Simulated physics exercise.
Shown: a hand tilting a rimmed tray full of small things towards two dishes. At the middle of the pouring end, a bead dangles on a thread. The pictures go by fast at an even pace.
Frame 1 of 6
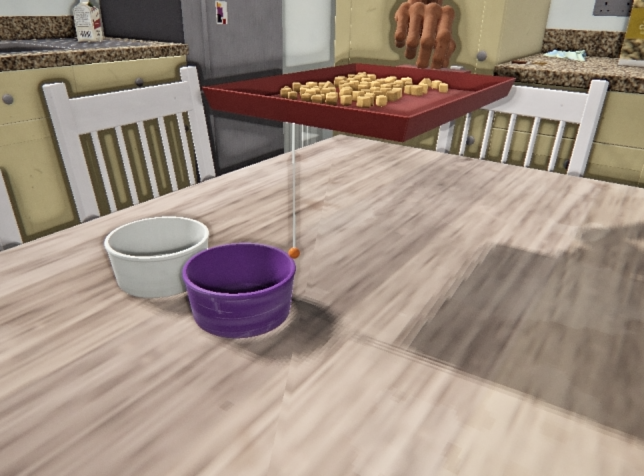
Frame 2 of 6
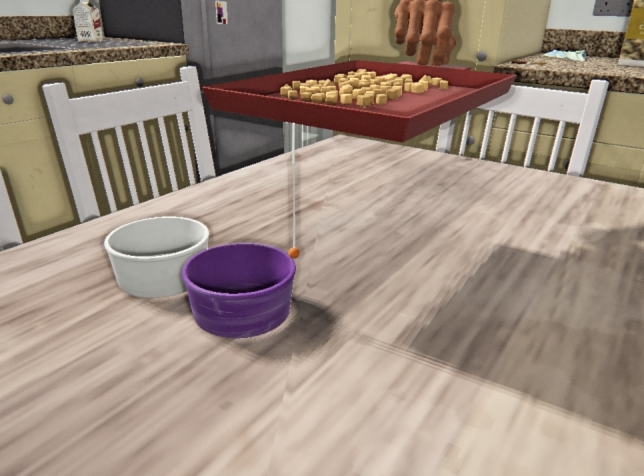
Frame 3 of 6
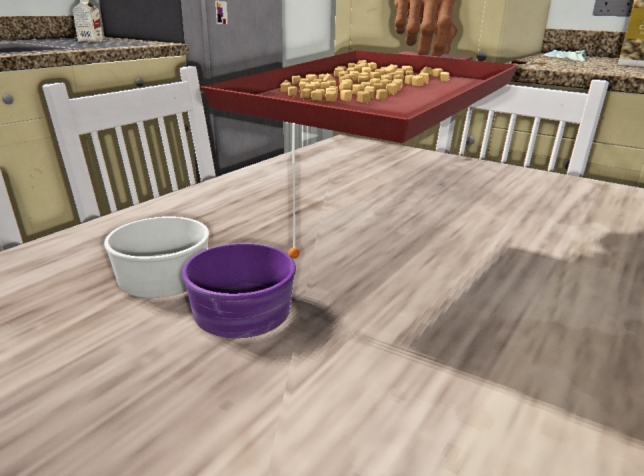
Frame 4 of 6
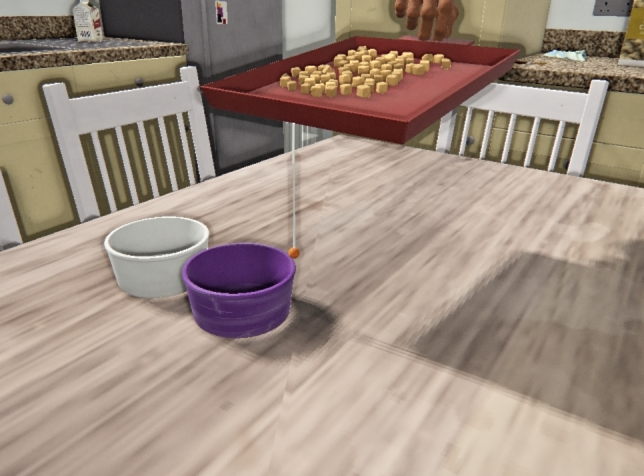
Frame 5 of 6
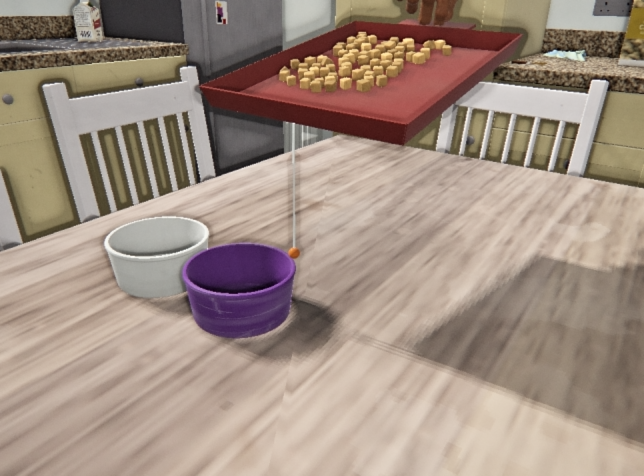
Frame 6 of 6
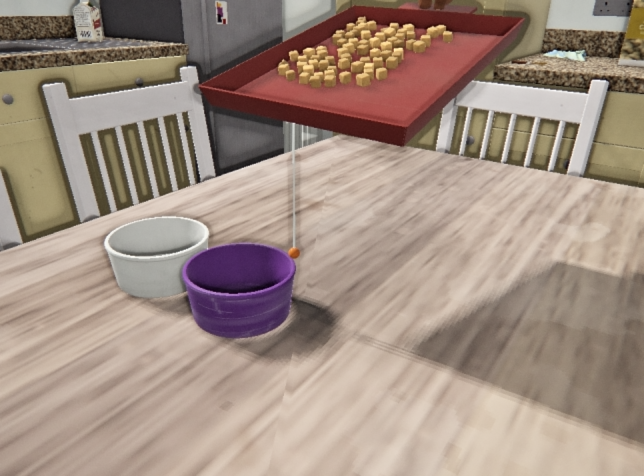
A hand gradually raises the far side of a red tray of small wooden cubes.
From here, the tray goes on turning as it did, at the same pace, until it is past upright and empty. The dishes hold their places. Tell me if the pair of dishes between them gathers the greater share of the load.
The dishes will catch only a minority of the load.
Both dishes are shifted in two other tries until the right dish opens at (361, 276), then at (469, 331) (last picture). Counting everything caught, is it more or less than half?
At place one not up to half; at place two not up to half.
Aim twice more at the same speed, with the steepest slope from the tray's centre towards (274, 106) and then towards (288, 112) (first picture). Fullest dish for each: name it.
Place one gives the rightmost dish, place two gives the rightmost dish.
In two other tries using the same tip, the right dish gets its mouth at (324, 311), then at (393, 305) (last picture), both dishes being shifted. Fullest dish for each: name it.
The dish at right, then the dish at right.
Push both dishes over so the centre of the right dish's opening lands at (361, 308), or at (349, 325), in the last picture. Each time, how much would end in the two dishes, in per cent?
In order: 60 percent and 90 percent.
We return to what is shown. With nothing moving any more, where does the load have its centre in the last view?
About pixel (279, 344).
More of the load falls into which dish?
In the end, the right-side dish gets more.
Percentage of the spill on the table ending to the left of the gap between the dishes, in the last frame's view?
That would be roughly 20 per cent.
Shortly afterwards, tray tipped steeply; all but a few on the tray; only a few in the air.
Next, tray tipped right over; all but a few on the tray; only a few in the right dish; a little outside both.
Some moments later, tray tipped past a quarter turn; near a quarter in the right dish; near two thirds outside both.
In the end, tray tipped past a quarter turn; near a quarter in the right dish; none at all in the left dish; near two thirds outside both.
